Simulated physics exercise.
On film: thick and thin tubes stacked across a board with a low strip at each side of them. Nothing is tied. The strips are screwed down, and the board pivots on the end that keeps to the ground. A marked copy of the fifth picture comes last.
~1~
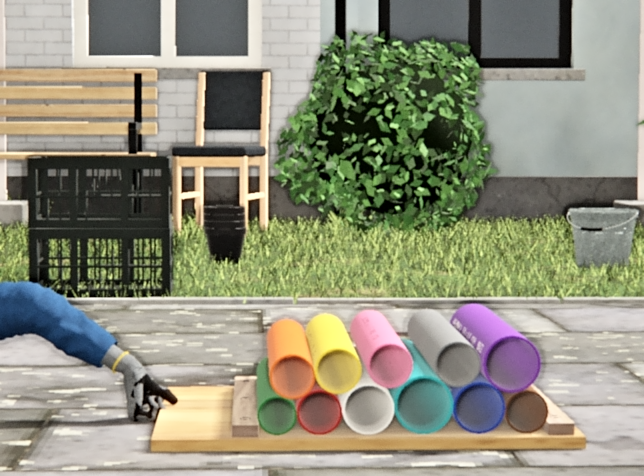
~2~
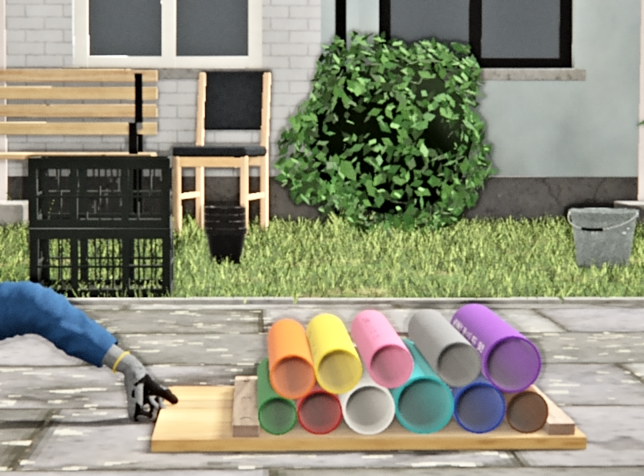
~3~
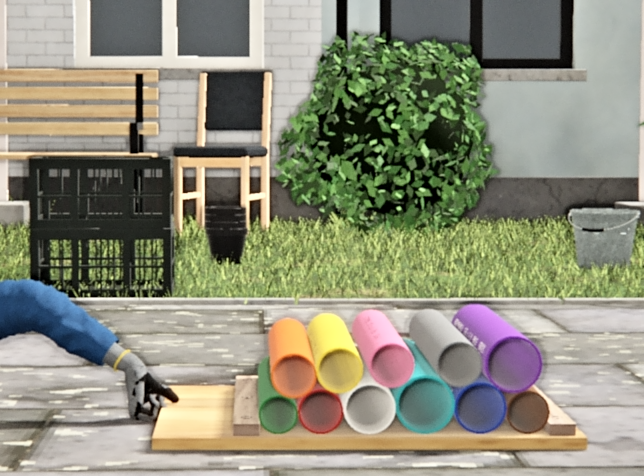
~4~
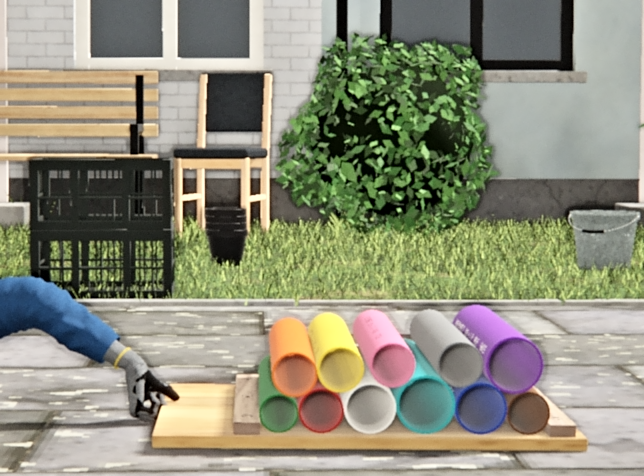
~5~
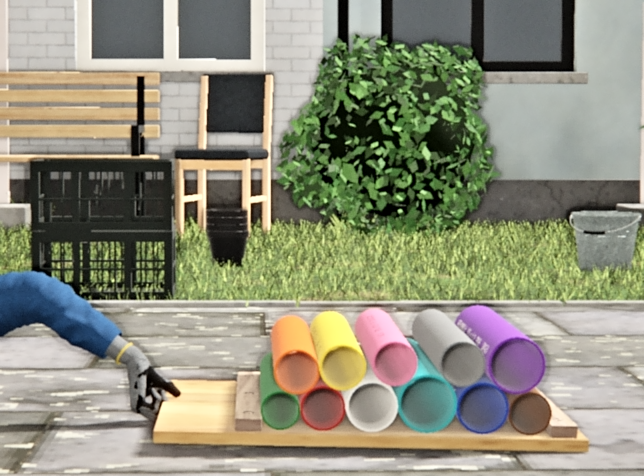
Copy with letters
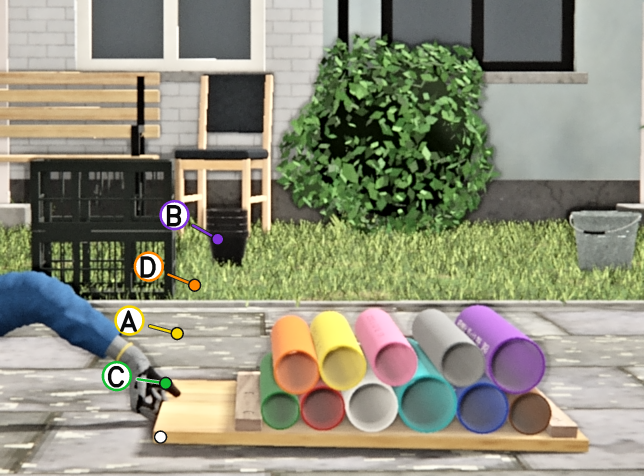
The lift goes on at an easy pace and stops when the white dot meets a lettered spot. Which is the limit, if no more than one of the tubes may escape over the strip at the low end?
The highest mark that will do is D.
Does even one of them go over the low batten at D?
At D: Yes.
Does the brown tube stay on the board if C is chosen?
Yes.
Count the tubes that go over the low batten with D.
At D the number is one.
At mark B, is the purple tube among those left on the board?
No, with B.
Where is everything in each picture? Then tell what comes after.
In the first picture, turquoise tube (424, 404); blue tube (479, 408).
In the second picture, yellow tube (339, 371).
In the third picture, board (361, 409); green tube (278, 414); red tube (321, 411); turquoise tube (425, 405).
In the fourth picture, board (361, 409); green tube (279, 413); red tube (321, 411).
In the fifth picture, board (362, 407); green tube (281, 411); red tube (323, 408).
On the marked copy, A at (177, 333); B at (218, 239); C at (166, 383); D at (195, 285); the white dot at (160, 437).
Following D. Soon after the start, board at 15°.
Later, board at 22°.
In the end, board at 22°, one over the low batten (purple).
As for the rest, A none over the low batten; B two over the low batten (grey, purple); C none over the low batten.
